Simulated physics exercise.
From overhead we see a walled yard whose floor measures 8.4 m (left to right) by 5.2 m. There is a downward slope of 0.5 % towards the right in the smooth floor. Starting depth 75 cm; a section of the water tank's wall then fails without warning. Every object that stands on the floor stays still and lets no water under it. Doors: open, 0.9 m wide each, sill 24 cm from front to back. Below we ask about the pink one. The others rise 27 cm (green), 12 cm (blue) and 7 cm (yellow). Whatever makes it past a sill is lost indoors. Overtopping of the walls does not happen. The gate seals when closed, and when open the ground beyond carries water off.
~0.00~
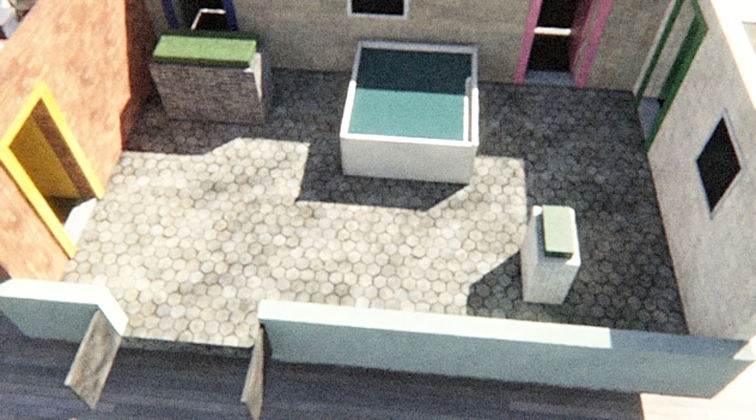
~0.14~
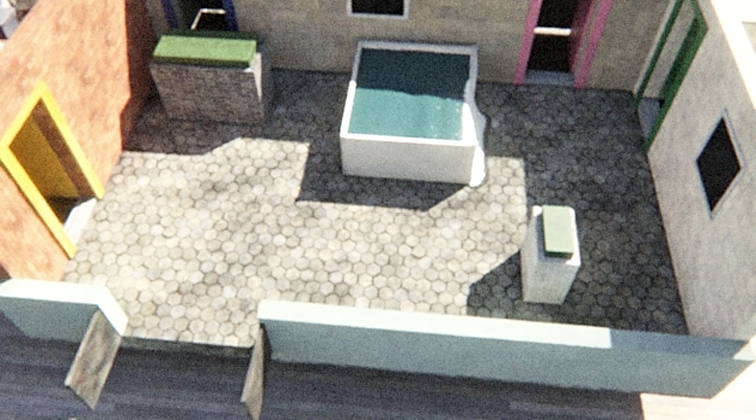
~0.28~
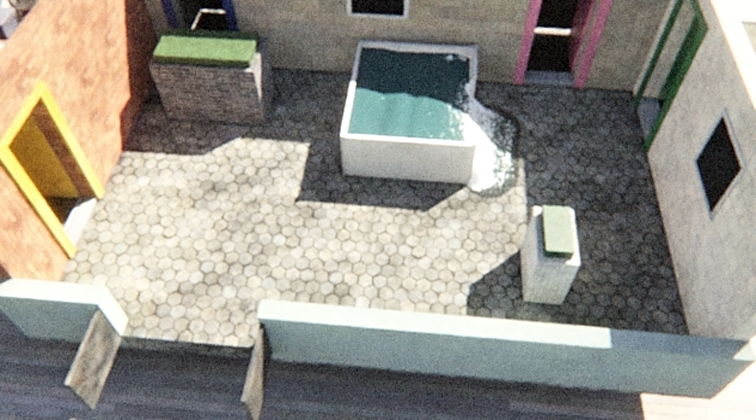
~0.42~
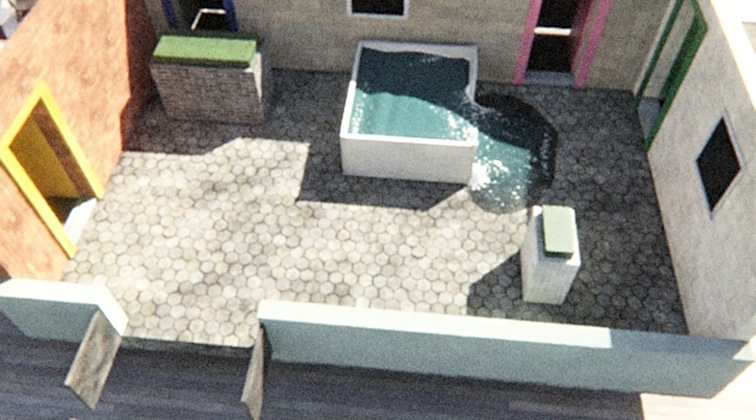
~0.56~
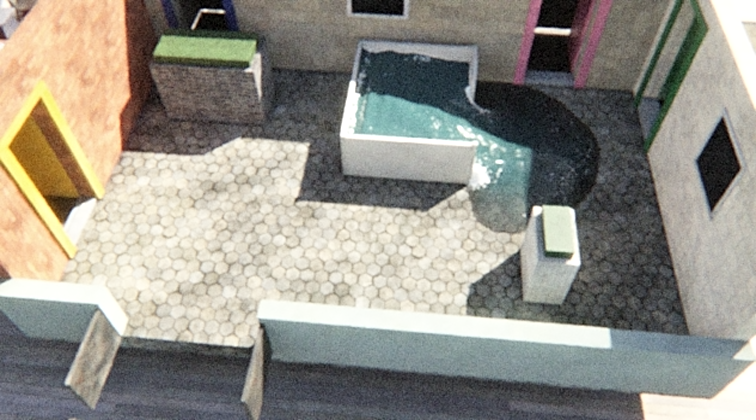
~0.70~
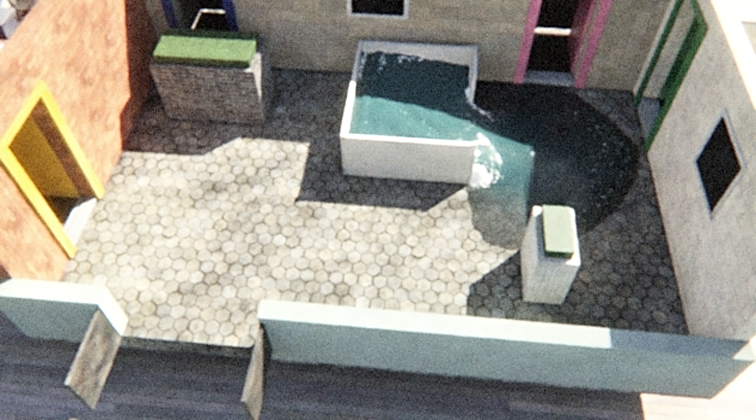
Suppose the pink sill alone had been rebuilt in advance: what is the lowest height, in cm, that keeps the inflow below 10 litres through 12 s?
About 15 cm.
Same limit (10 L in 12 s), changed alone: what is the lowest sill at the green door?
At green, about 34 cm.
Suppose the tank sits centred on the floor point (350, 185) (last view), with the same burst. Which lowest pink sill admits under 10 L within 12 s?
Then about 16 centimetres at the least.
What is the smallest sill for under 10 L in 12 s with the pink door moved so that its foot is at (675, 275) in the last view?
Roughly 22 cm.
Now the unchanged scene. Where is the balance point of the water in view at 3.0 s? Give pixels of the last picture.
Look at about (530, 174) in the last view.
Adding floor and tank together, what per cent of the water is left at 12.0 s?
Close to 94 per cent is still present.
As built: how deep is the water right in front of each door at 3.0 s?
Lab note, depth in cm: Pink 17; green 27; blue 0; yellow 0.
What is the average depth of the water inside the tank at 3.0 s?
It averages roughly 24 centimetres.
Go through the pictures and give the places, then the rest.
In the first frame, still water, 75 cm deep, in the water tank at (413, 93); the pink door at (561, 37) is dry.
In the second frame, the gap is at (469, 135), the front 0.3 m out at (486, 124); the back of the water tank holds 75 cm.
In the third frame, the front is at (516, 134), 0.8 m from the gap at (469, 135); 1.2 m2 of floor is wet, 75 cm left at the back.
In the fourth frame, the gap is at (469, 137), the front 1.3 m out at (550, 150); the back of the water tank holds 72 cm.
In the fifth frame, the front is at (593, 158), 2.0 m from the gap at (468, 137); 4.7 m2 of floor is wet, 64 cm left at the back.
In the sixth frame, water pours out at (469, 137) and has run 2.6 m, to (632, 164); about 6 cm deep outside, 65 cm at the back; water is at the pink door at (561, 37).
After 1.4 s water covers 25 % of the floor, deepest (42 cm) near (628, 95); 10 cm at the pink door, 0 litres in over its 10 cm sill.
After 3.0 s water covers 35 % of the floor, deepest (39 cm) near (689, 369); 17 cm at the pink door, 11 litres in over its 10 cm sill.
After 12.0 s water covers 95 % of the floor, deepest (12 cm) near (637, 190); 10 cm at the pink door, 52 litres in over its 10 cm sill.
At the pink door as built, the water arrived by 0.7 s and peaked near 18 cm at 2.8 s.
With a sill of 12.5 cm, 25 litres would have come in within the 12 s; with 17 cm, 3 litres. So under 10 litres takes about 15 cm.
